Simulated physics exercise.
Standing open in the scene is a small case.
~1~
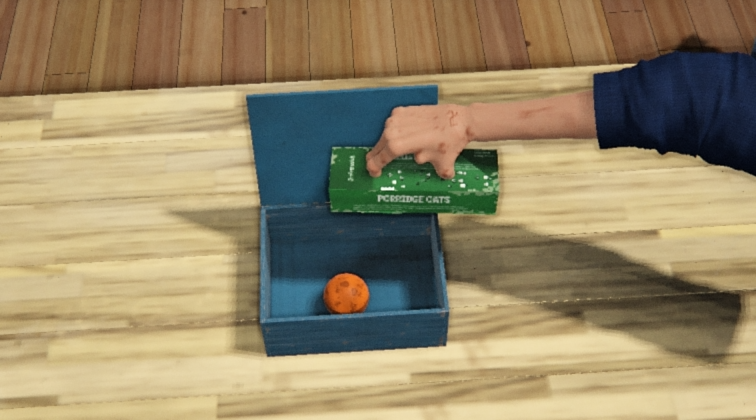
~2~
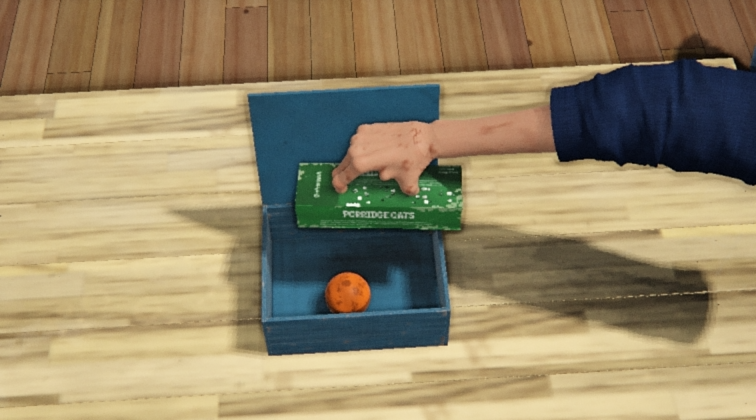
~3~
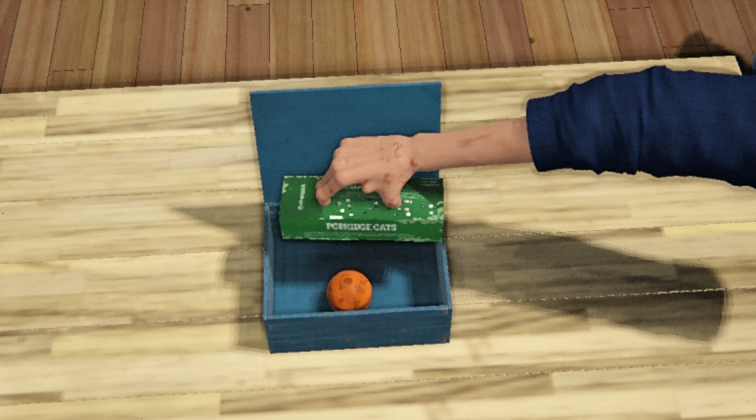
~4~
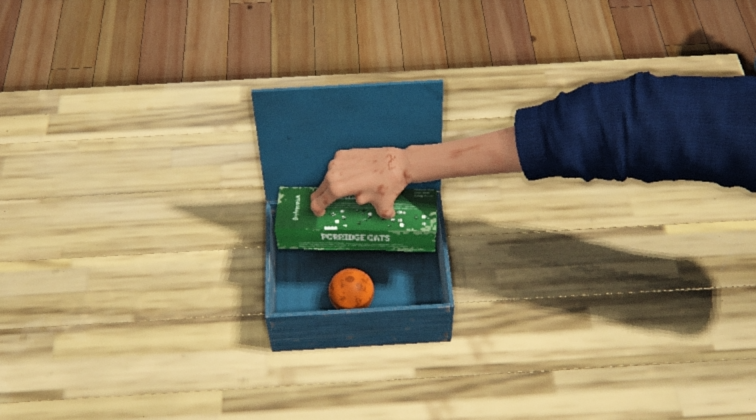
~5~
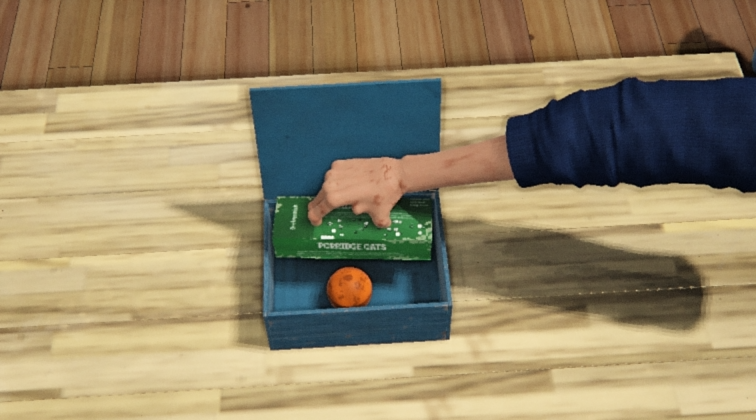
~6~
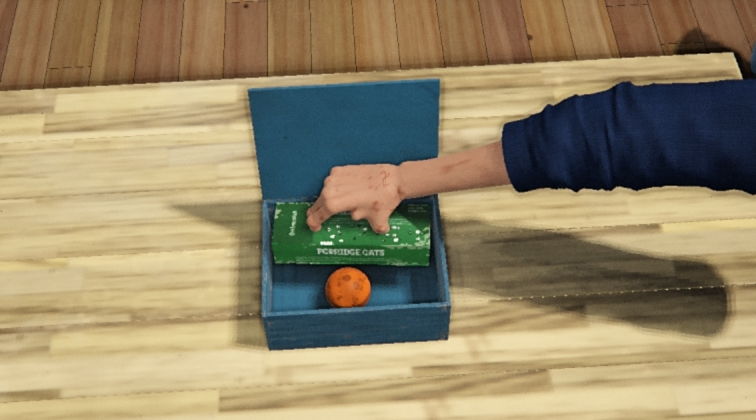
A hand lowers a green carton leftward into an open blue case behind an orange ball.
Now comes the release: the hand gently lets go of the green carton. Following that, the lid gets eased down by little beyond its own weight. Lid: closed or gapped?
Closed.
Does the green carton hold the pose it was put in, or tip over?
As it turns out, the green carton changes its angle.
Then, 1.10 s after the last picture, lid starting down; green carton on its side near (353, 235); orange ball rolled a little.
Then, 1.80 s after the last picture, lid 40° above the rim; green carton on its side near (353, 235); orange ball rolled a little.
At rest, lid shut; tipped over in the box, green carton; orange ball in place. Seen from the same camera at the end, green carton near (353, 235).
